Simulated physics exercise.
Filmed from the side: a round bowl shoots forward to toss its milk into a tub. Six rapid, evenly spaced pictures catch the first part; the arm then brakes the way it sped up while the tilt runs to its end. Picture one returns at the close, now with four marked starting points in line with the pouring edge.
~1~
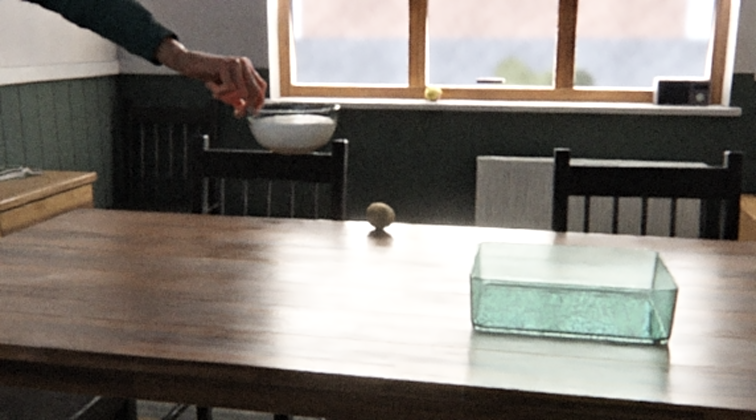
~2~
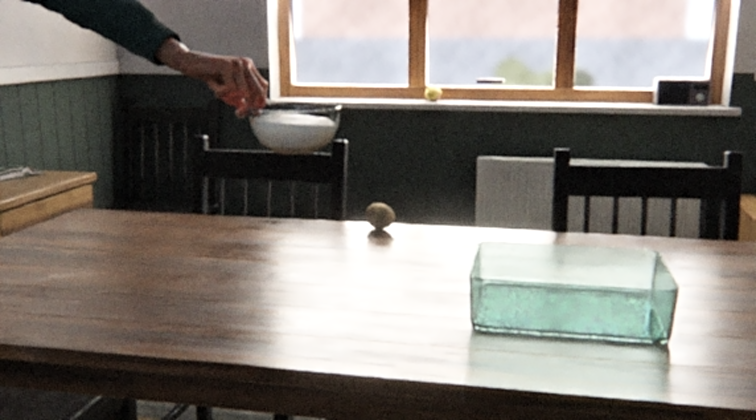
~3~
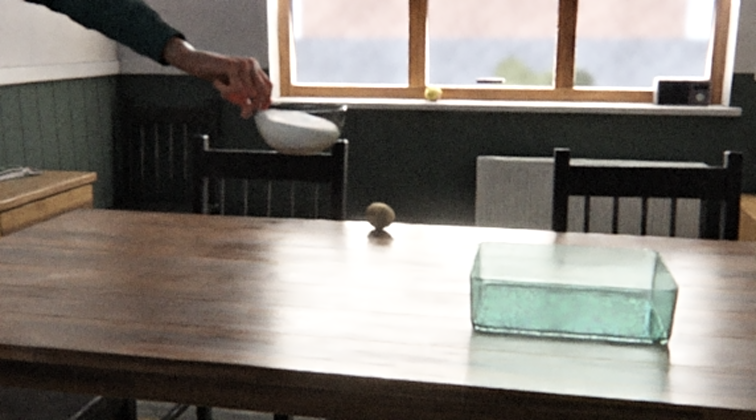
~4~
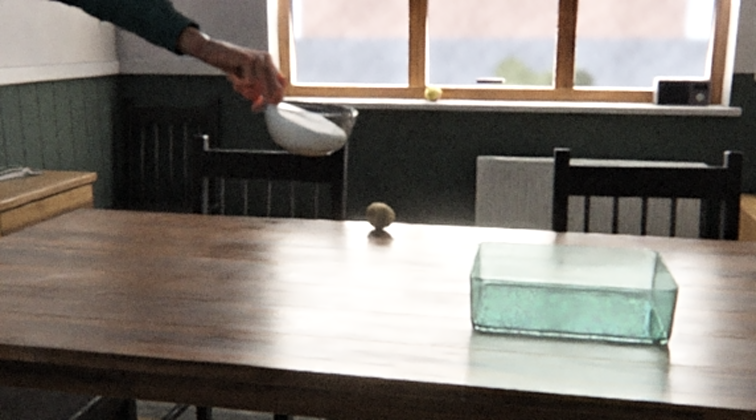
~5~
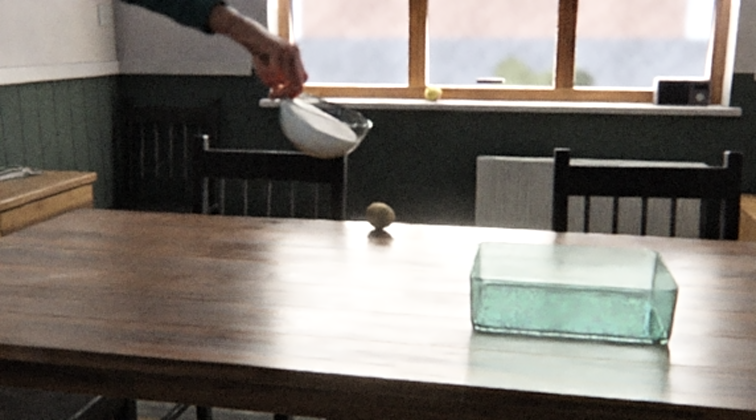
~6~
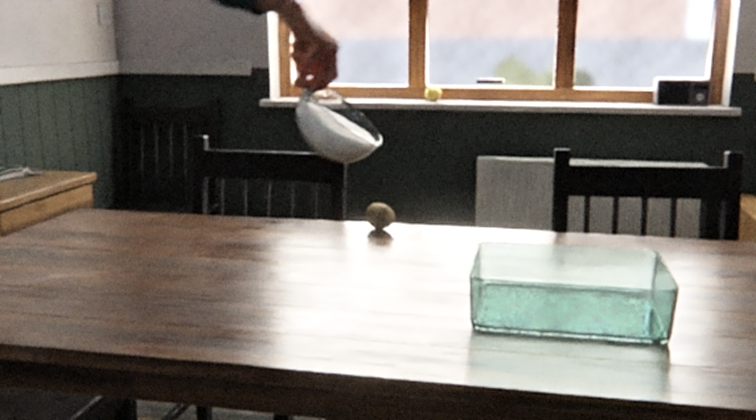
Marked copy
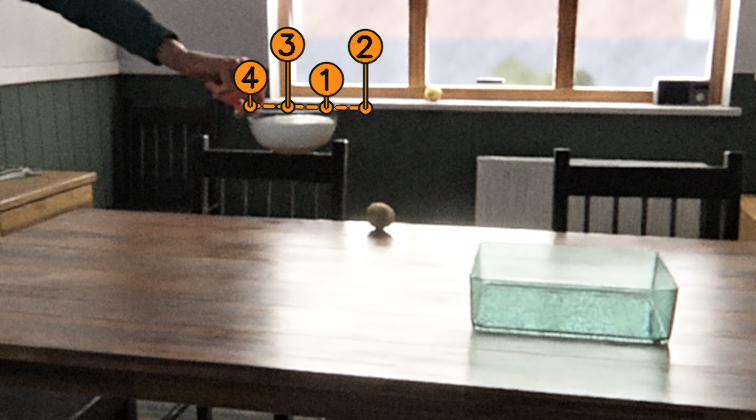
A hand moves a bowl of milk slightly right above a table, tilting it steeply.
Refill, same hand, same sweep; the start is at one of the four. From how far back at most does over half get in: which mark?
Take 2.
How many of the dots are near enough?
One of them.
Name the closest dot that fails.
Here it is dot 1.
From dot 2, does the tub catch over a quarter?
Yes, clearly.
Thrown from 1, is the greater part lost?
Yes, that goes wrong.
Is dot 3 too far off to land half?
Yes, it does.
On the marked copy, 1 at (326, 107); 2 at (365, 108); 3 at (287, 106); 4 at (250, 105).
For dot 1, about 7 % lands in the tub, 90 % falls short and 3 % goes beside or beyond.
For dot 2, about 70 % lands in the tub, 13 % falls short and 18 % goes beside or beyond.
For dot 3, about 0 % lands in the tub, 100 % falls short.
For dot 4, about 0 % lands in the tub, 100 % falls short.
